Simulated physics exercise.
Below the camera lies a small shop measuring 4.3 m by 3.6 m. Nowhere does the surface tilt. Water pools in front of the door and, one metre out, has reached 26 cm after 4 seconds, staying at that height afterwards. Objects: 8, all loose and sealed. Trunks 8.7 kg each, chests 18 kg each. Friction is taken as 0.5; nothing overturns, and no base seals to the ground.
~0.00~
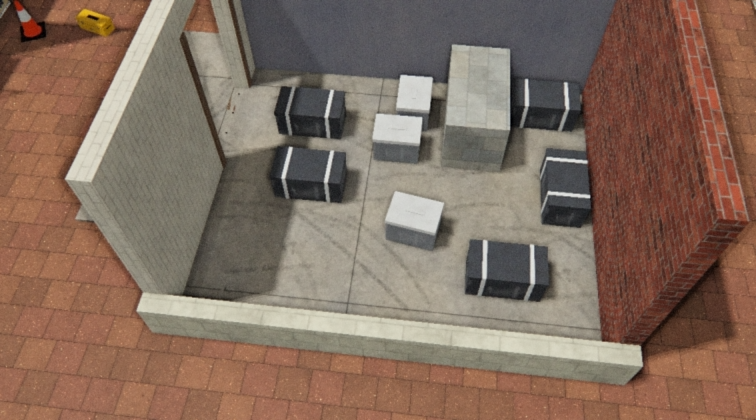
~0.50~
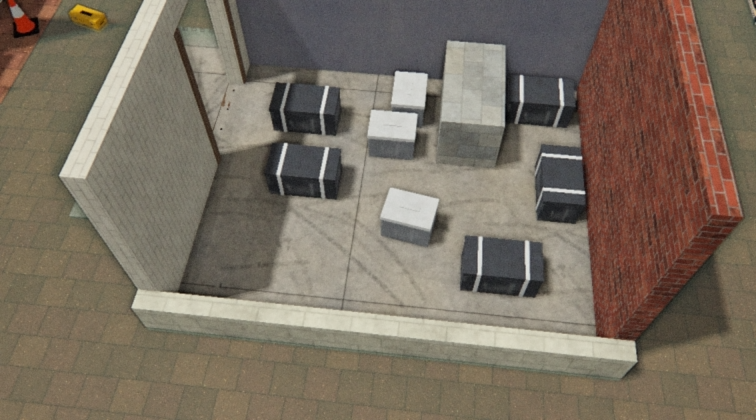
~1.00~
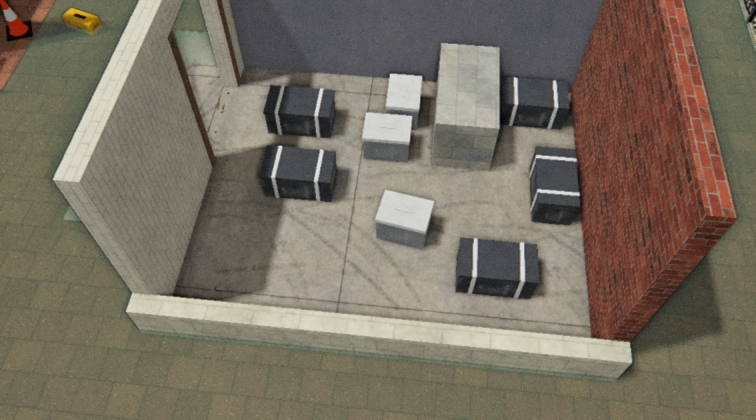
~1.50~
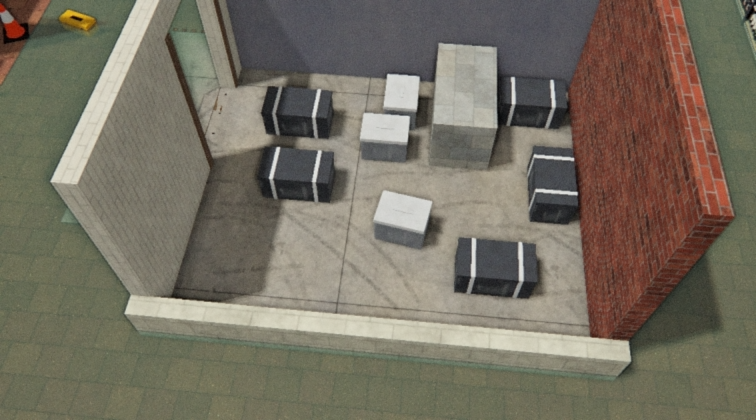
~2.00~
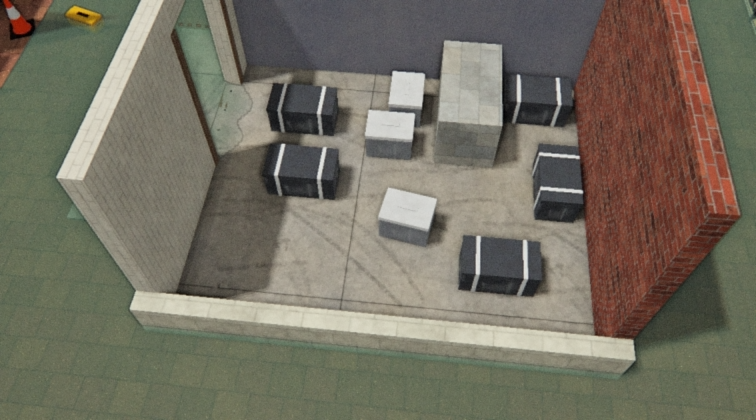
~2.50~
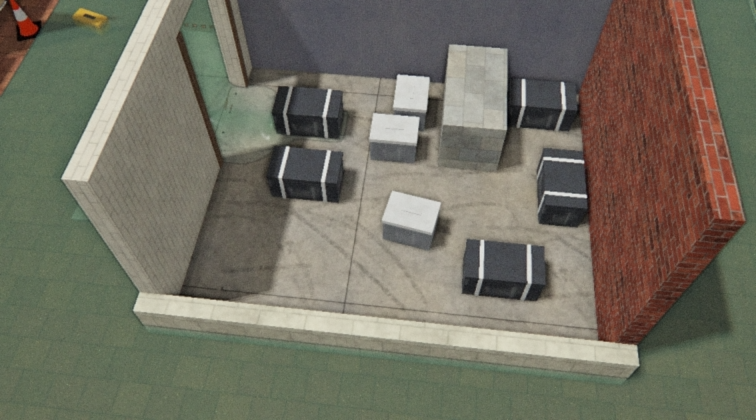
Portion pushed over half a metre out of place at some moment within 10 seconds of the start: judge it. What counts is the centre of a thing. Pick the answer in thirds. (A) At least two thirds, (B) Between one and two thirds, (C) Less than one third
Option A: At least two thirds.
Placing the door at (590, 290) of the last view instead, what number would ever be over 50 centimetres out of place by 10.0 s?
4.
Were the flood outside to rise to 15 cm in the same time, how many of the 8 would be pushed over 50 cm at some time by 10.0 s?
Then the count would be 4.
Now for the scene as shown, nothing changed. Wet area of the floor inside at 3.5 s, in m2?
Somewhere about 3.5 m2, give or take.
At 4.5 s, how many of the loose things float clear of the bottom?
1 at that moment.
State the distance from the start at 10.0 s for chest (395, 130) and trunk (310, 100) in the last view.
Shifts: 200 cm / 120 cm.
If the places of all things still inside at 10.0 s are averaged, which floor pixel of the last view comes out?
Mean floor pixel: About (474, 222).
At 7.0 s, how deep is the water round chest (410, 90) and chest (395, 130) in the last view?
Roughly 13 and 7 cm.
After 3.5 s 0 of 8 are over 50 cm from their spots; 0 afloat.
After 4.5 s 1 of 8 are over 50 cm from their spots; 1 afloat.
After 7.0 s 5 of 8 are over 50 cm from their spots; 4 afloat.
After 10.0 s 7 of 8 are over 50 cm from their spots, and 7 have been at some point; 8 afloat.
